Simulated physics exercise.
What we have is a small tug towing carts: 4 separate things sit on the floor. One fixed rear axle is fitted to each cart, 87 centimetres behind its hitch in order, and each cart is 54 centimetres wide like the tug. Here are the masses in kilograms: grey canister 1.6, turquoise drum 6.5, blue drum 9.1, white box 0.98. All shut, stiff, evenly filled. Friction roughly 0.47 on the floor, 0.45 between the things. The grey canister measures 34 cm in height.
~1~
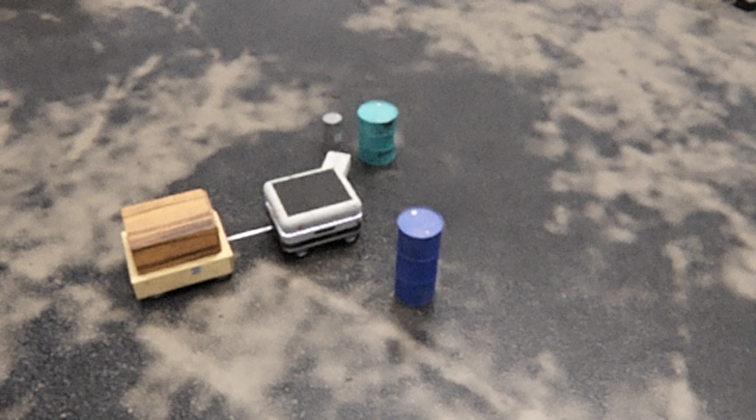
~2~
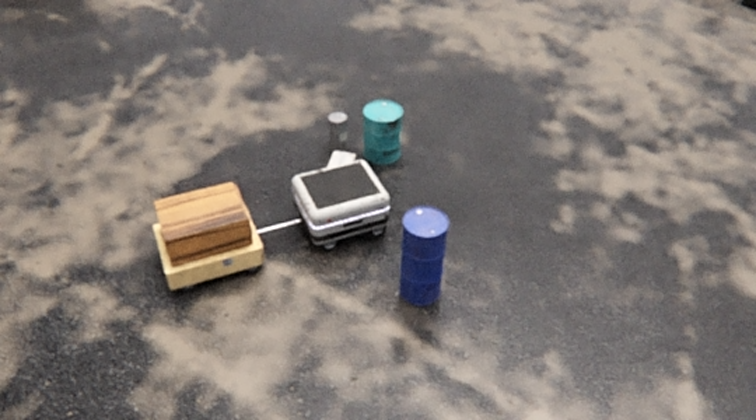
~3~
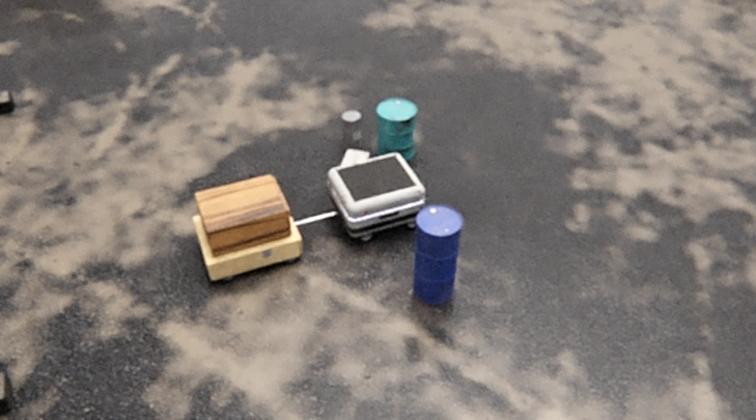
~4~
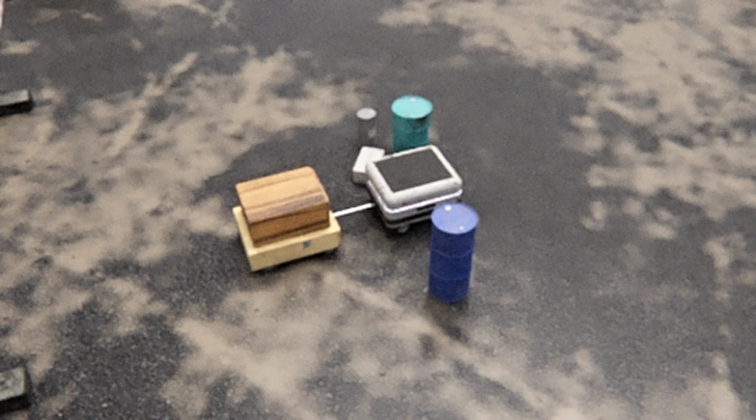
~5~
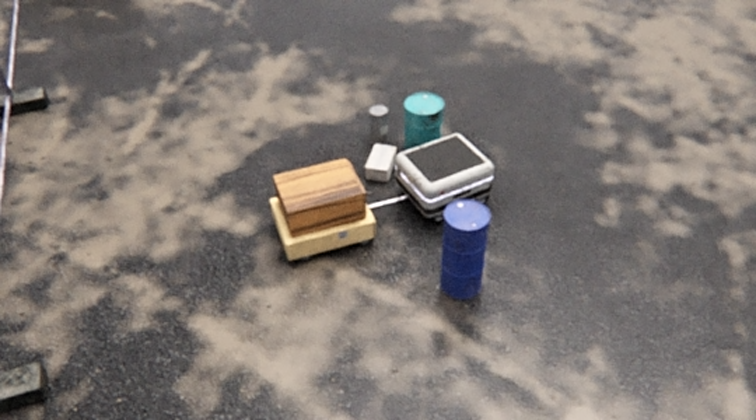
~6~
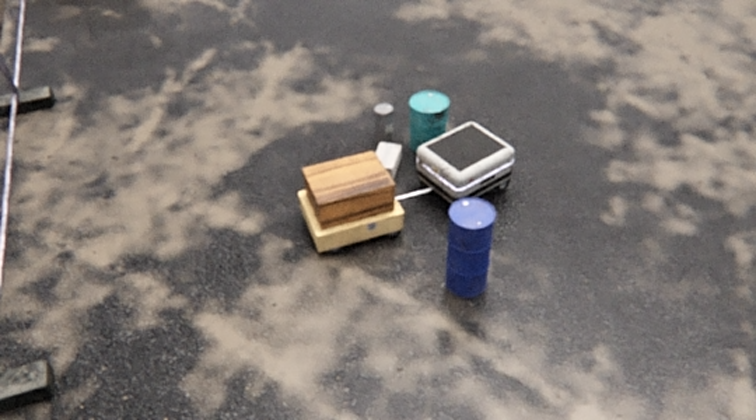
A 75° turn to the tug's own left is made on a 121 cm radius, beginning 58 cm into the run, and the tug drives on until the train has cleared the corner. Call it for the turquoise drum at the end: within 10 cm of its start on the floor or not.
Not within.
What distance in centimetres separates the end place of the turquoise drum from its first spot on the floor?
The shift is close to 20 cm.
Then, 1.20 s past the last view, 178 cm covered.
Then, 2.40 s past the last view, 263 cm covered; turquoise drum shifted 19 cm near (418, 113).
Finally, not toppled but over 10 cm from the start, turquoise drum; the other 3 still in place (within 10 cm). Final places as that camera would see them, turquoise drum near (417, 113).
